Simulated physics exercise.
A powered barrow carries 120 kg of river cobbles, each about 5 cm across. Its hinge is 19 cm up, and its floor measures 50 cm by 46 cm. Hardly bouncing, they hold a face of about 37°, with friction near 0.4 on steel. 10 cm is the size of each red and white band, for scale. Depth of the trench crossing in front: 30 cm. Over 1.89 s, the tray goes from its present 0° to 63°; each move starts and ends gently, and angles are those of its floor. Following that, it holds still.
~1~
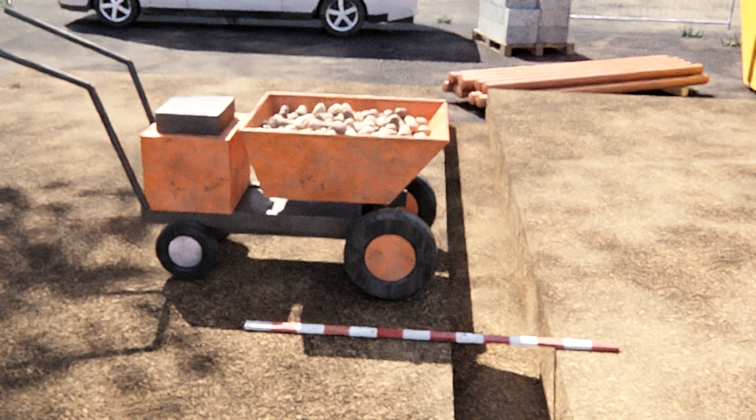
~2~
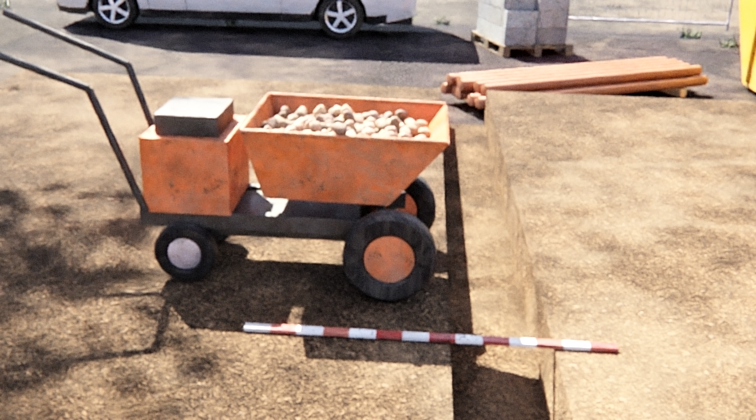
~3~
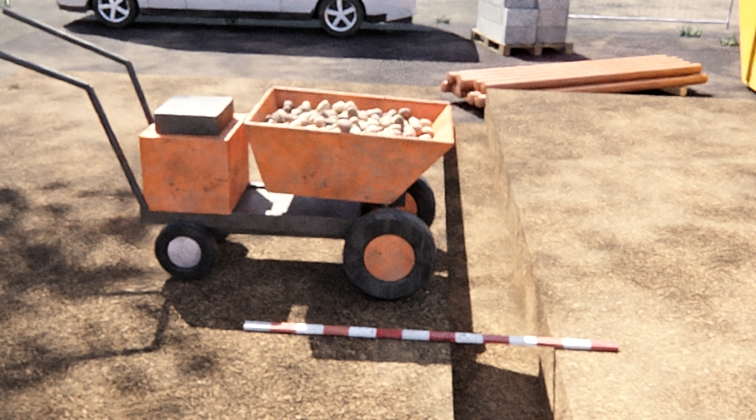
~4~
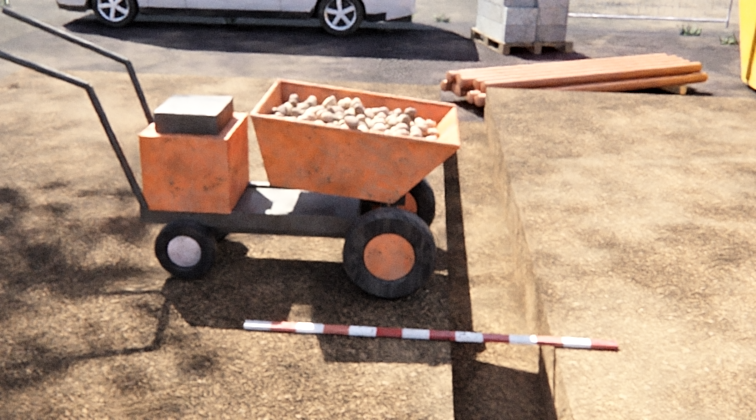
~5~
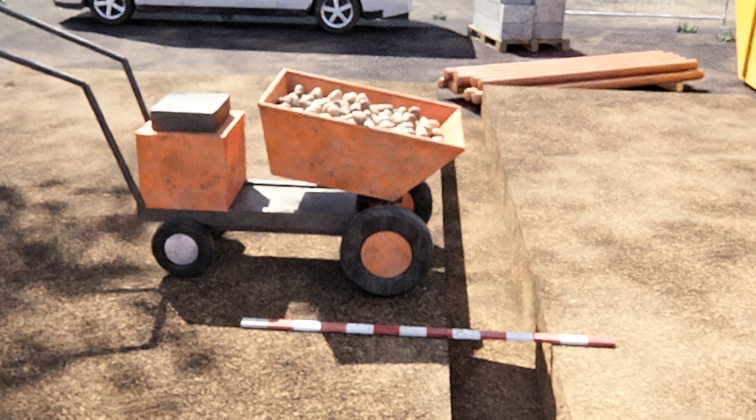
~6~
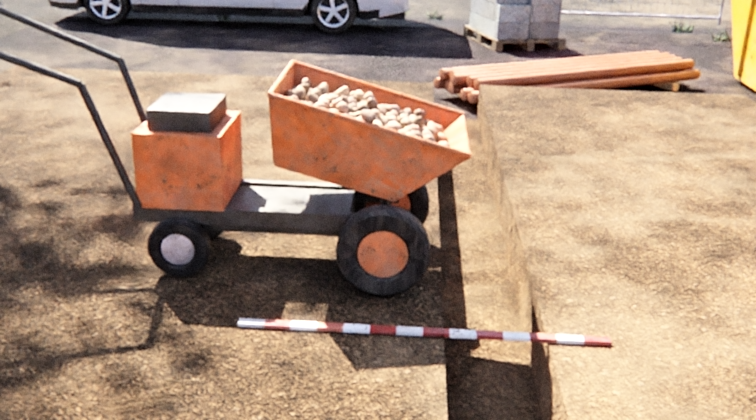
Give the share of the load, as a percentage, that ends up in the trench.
50 %.
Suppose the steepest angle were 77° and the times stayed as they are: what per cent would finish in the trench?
I'd guess some 45 in a hundred.
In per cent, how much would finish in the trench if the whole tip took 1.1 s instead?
My guess is near 40 percent.
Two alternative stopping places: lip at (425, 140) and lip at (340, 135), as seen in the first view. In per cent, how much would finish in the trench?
Near 65 then near 75 percent.
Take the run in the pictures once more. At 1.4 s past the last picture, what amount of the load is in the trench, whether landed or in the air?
By that moment, roughly 5 per cent of the load.
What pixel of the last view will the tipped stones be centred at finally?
(520, 305).
Then, 0.8 s after the last picture the floor is at 53°, 100 % in the tray; the foremost stones are at (516, 208).
Then, 1.4 s after the last picture the floor is at 63°, 72 % in the tray, 7 % in the trench, 21 % past the trench; the foremost stones are at (617, 291).
Then, 1.7 s after the last picture the floor is at 63°, 50 % in the tray, 14 % in the trench, 36 % past the trench; the foremost stones are at (675, 291).
Then, 3.7 s after the last picture the floor is at 63°, 13 % in the tray, 50 % in the trench, 37 % past the trench; the foremost stones are at (702, 280).
